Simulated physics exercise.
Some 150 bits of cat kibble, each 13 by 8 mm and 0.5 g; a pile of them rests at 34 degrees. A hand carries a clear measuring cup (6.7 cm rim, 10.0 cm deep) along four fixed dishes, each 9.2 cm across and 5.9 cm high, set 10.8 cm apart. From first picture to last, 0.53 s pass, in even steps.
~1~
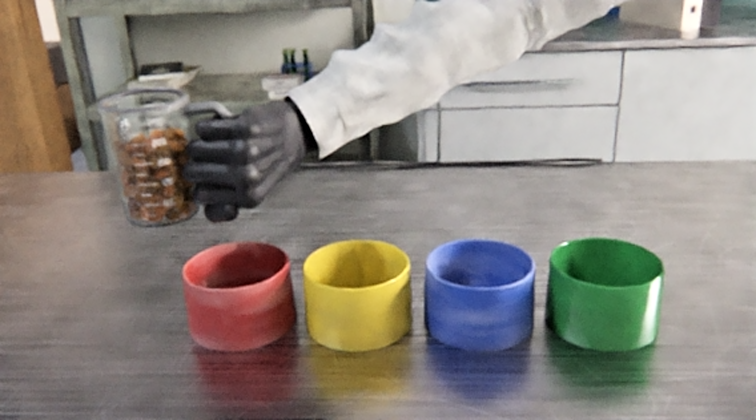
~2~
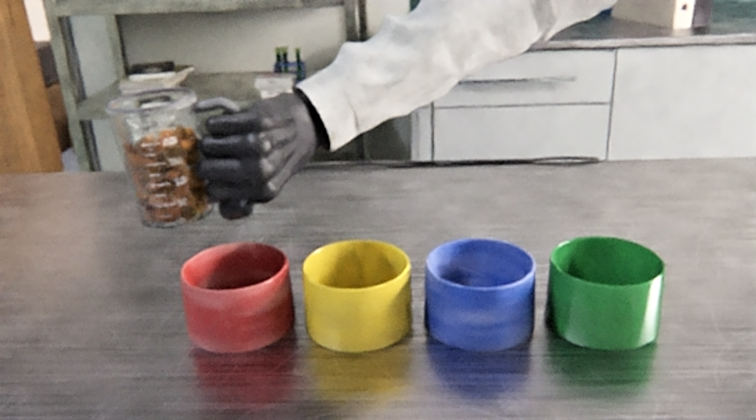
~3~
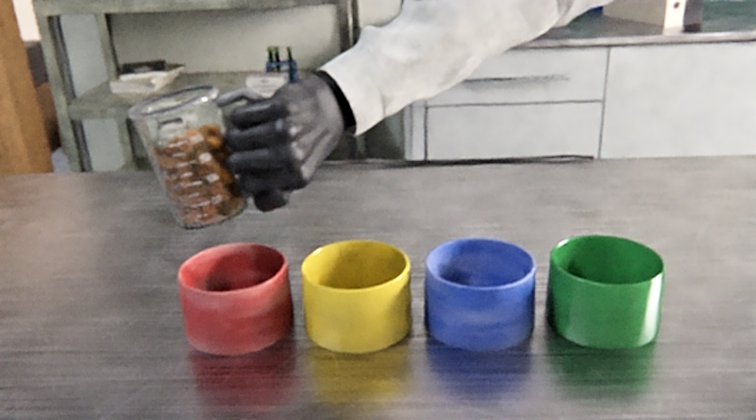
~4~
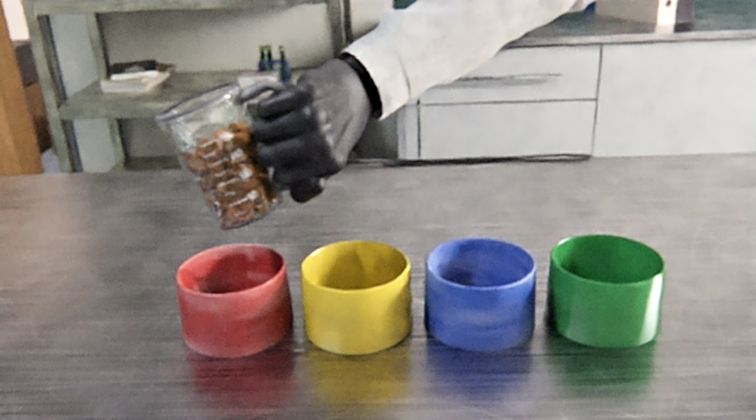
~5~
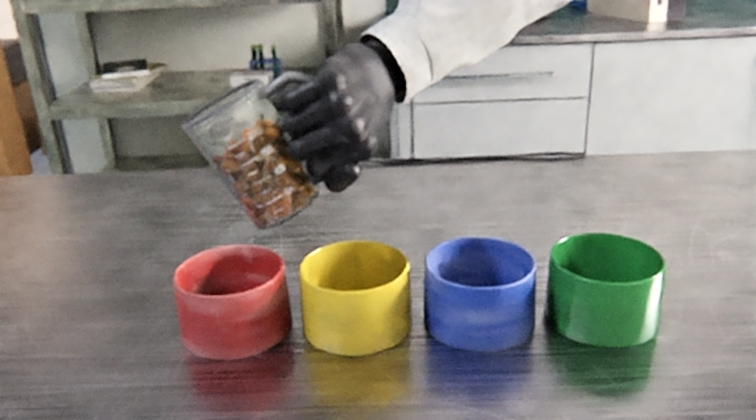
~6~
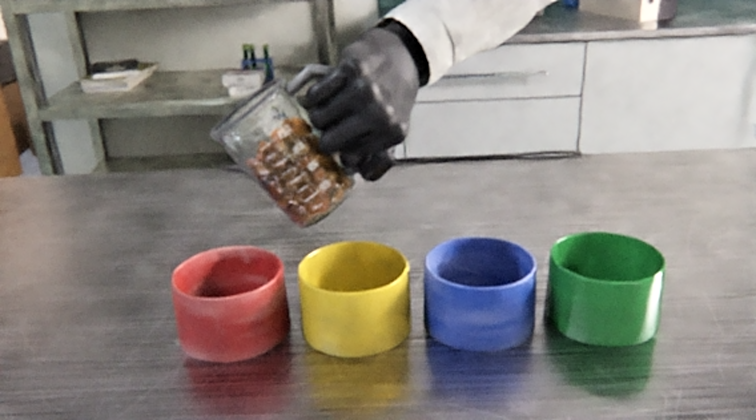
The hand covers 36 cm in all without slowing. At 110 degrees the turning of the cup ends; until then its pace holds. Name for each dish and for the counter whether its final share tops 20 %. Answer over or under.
Red: Under, blue: Over, green: Under, yellow: Under, counter: Under.
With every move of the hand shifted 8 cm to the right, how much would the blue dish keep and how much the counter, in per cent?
Blue 0; counter 0.
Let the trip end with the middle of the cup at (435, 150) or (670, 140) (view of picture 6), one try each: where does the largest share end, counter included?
The winner: Yellow; green.
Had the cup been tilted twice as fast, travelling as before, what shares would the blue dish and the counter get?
In that case blue 50, counter 10.
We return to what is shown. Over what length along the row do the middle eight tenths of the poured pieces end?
About 6 cm.
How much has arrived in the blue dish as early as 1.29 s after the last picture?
Some 15 per cent.
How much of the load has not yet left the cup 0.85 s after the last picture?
About 100 per cent.
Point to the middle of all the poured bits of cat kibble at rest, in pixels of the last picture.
Around (486, 300).
Then, 0.51 s after the last picture, tilt 70 degrees; cup holds 100 %.
Then, 0.85 s after the last picture, tilt 94 degrees; cup holds 100 %.
Then, 1.29 s after the last picture, tilt 110 degrees; cup holds 80 %, blue 15 %.
In the end, red 0 %, blue 85 %, green 0 %, yellow 0 %, counter 0 %, cup 15 %.
